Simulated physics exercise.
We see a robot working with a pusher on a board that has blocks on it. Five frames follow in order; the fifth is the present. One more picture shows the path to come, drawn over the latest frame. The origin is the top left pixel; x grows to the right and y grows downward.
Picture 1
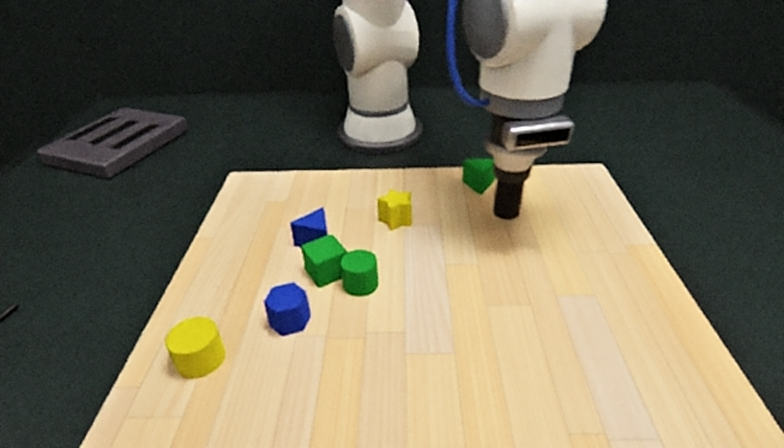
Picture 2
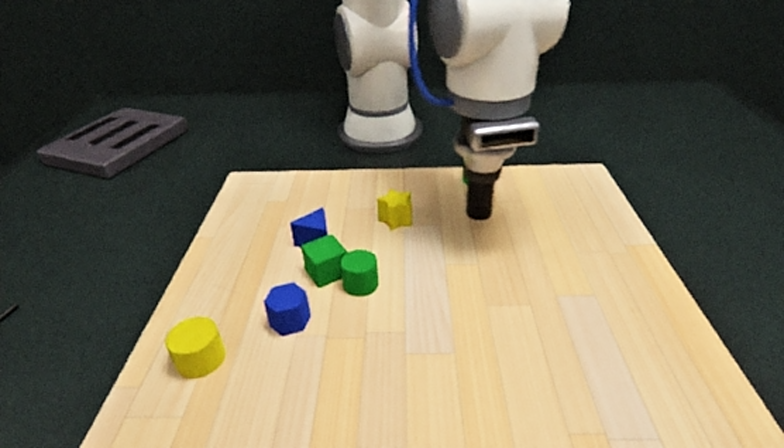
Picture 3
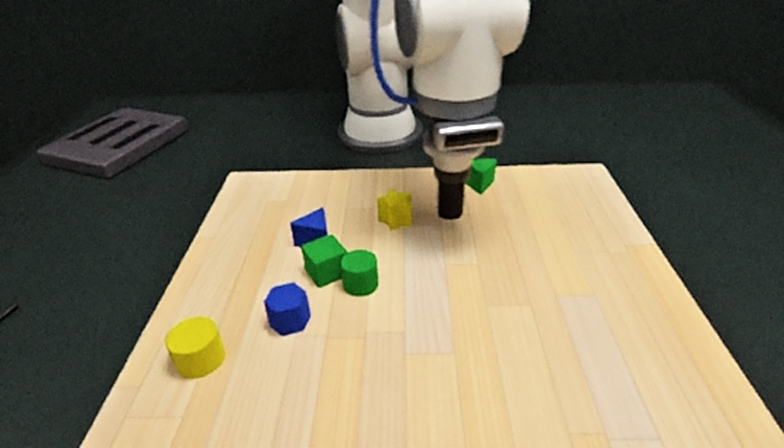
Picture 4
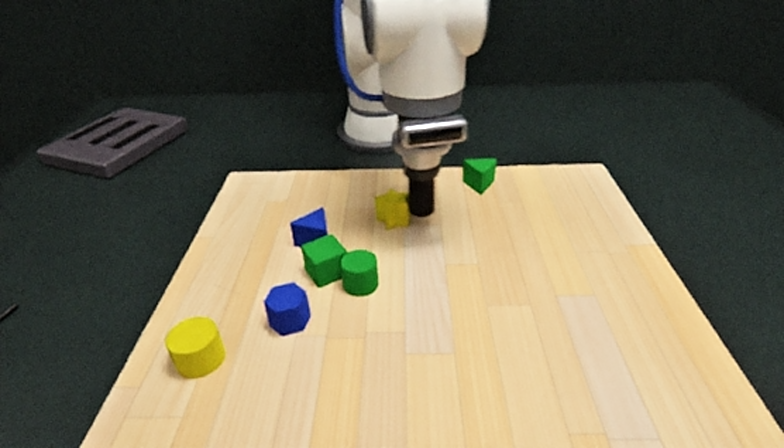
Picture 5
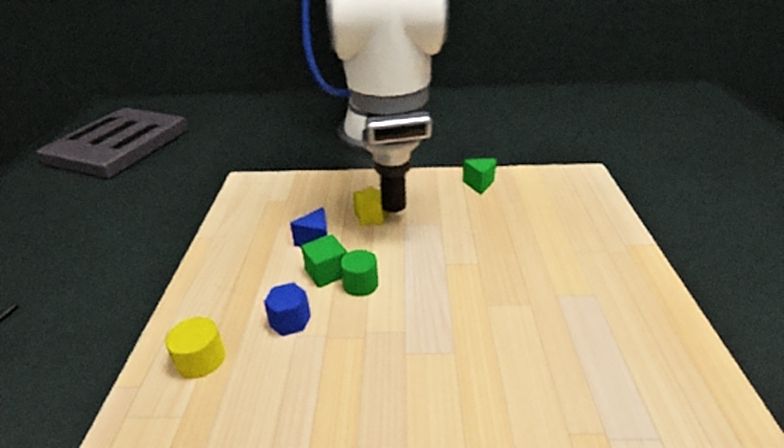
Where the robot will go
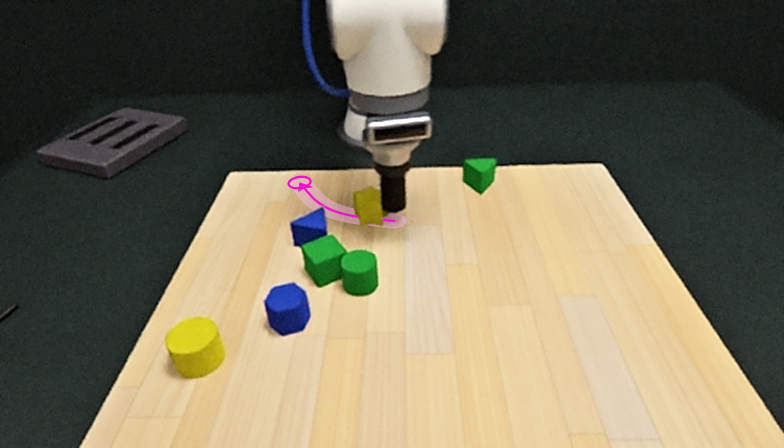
Robot arm with a black pusher moving left across a wooden board of coloured blocks and pushing the yellow star leftward.
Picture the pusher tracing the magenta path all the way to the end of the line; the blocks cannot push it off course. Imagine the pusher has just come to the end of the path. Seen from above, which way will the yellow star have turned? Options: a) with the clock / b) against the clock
b (against the clock)
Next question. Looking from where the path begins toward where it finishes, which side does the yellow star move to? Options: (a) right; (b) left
b
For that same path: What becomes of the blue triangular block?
It sits in its place.
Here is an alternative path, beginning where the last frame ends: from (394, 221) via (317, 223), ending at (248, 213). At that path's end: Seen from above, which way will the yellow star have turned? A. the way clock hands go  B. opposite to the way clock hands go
Correct choice: A.
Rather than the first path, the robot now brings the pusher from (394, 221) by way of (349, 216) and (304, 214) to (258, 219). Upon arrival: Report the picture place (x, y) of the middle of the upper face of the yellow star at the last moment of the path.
It is going to be at (258, 183).
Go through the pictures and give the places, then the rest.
The first picture shows pusher's lower end (506, 213); blue triangular block (313, 219); yellow star (396, 198).
The second picture shows pusher (479, 213); blocks still.
The third picture shows pusher (450, 213); blocks still.
The fourth picture shows pusher (422, 210); yellow star (394, 197).
The fifth picture shows pusher (394, 206); blue triangular block (313, 219); yellow star (370, 195).
Drawn move, from (394, 221) through (350, 215) and (317, 201) to (300, 182).
On the path given first. One third of the way, pusher (348, 200); yellow star (325, 189).
Two thirds of the way, pusher (315, 187); yellow star (291, 179), turned 15° anticlockwise.
At the end, pusher (297, 168); blue triangular block still; yellow star (281, 174), turned 65° anticlockwise.
